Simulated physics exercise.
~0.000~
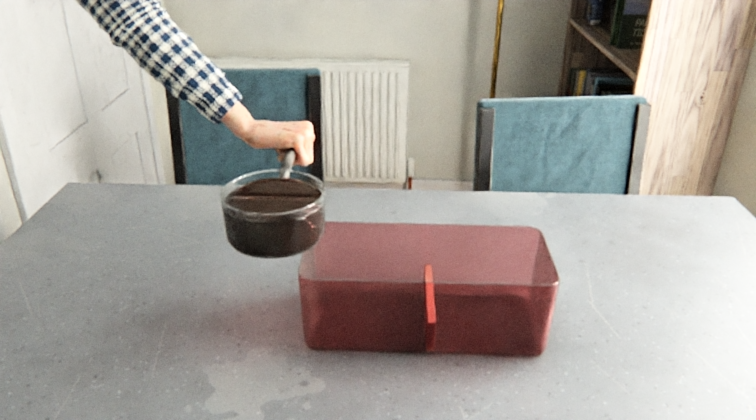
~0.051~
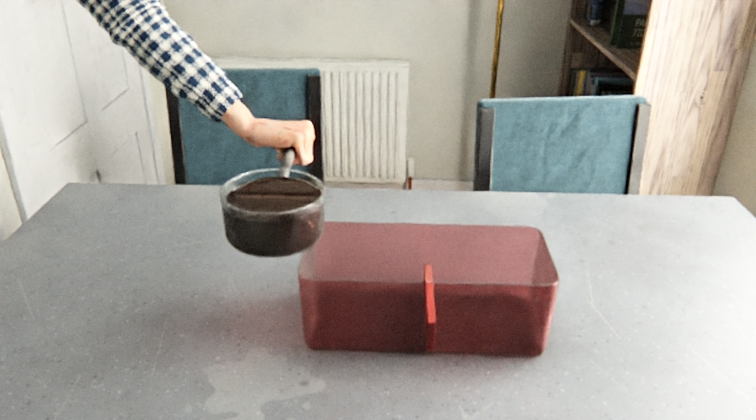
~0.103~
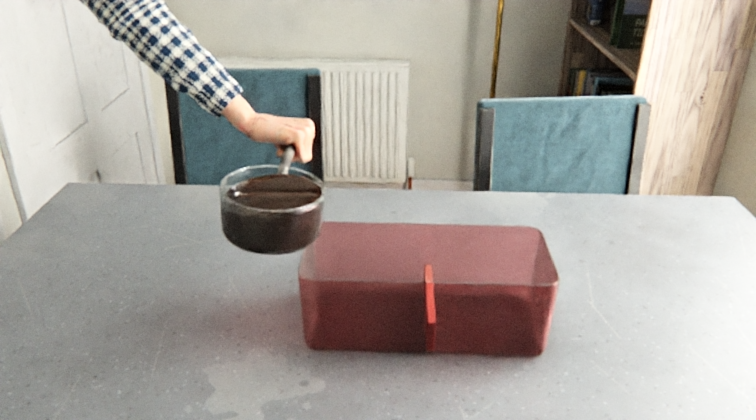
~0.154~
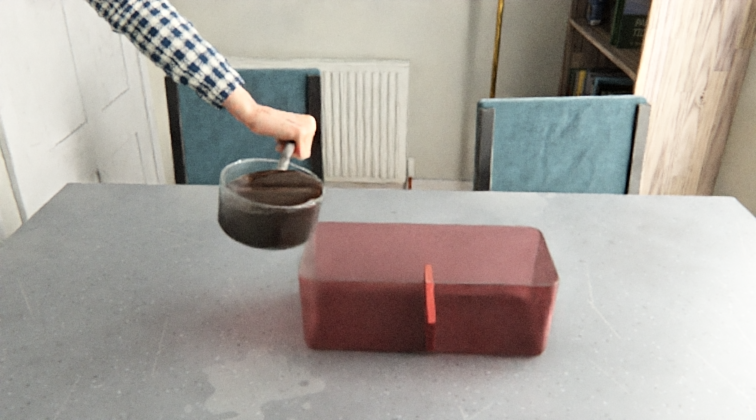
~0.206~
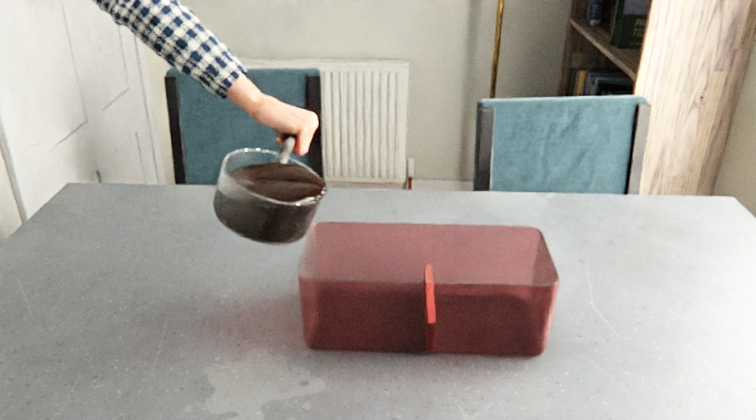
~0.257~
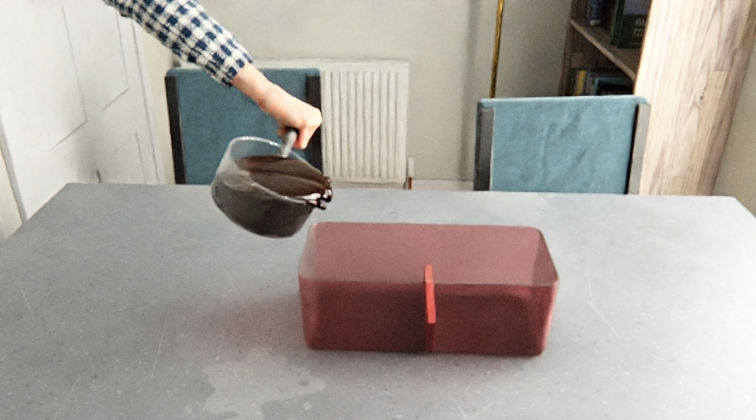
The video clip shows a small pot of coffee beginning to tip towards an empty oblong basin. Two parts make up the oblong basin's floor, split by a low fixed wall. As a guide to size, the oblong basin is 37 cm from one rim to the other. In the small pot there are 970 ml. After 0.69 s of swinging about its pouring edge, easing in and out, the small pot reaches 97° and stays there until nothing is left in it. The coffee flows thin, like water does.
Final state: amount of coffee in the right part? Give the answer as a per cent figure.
Approximately 8 %.
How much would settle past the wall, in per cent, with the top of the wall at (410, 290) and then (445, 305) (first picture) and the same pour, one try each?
I'd say 35 percent on the first go, 25 percent on the next.
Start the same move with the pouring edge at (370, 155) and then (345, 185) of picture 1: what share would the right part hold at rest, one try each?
80 in a hundred, followed by 50 in a hundred.
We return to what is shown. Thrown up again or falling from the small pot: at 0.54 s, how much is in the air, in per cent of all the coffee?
Around 44 in a hundred.
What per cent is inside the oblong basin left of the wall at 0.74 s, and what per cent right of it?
I'd put the left at some 78 and the right at some 3.
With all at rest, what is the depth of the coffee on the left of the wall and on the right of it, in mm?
Left roughly 30 mm; right roughly 2 mm.
By 0.54 s the tilt is 86° and 41 per cent is still to pour, 15 is left of the wall and 0 right of it.
By 0.74 s the tilt is 97° and 7 per cent is still to pour, 79 is left of the wall and 3 right of it.
By 0.96 s the tilt is 97° and 1 per cent is still to pour, 83 is left of the wall and 4 right of it.
By 1.19 s the tilt is 97° and 0 per cent is still to pour, 90 is left of the wall and 5 right of it.
At rest 88 per cent lies left of the wall, 8 right of it and 4 outside.
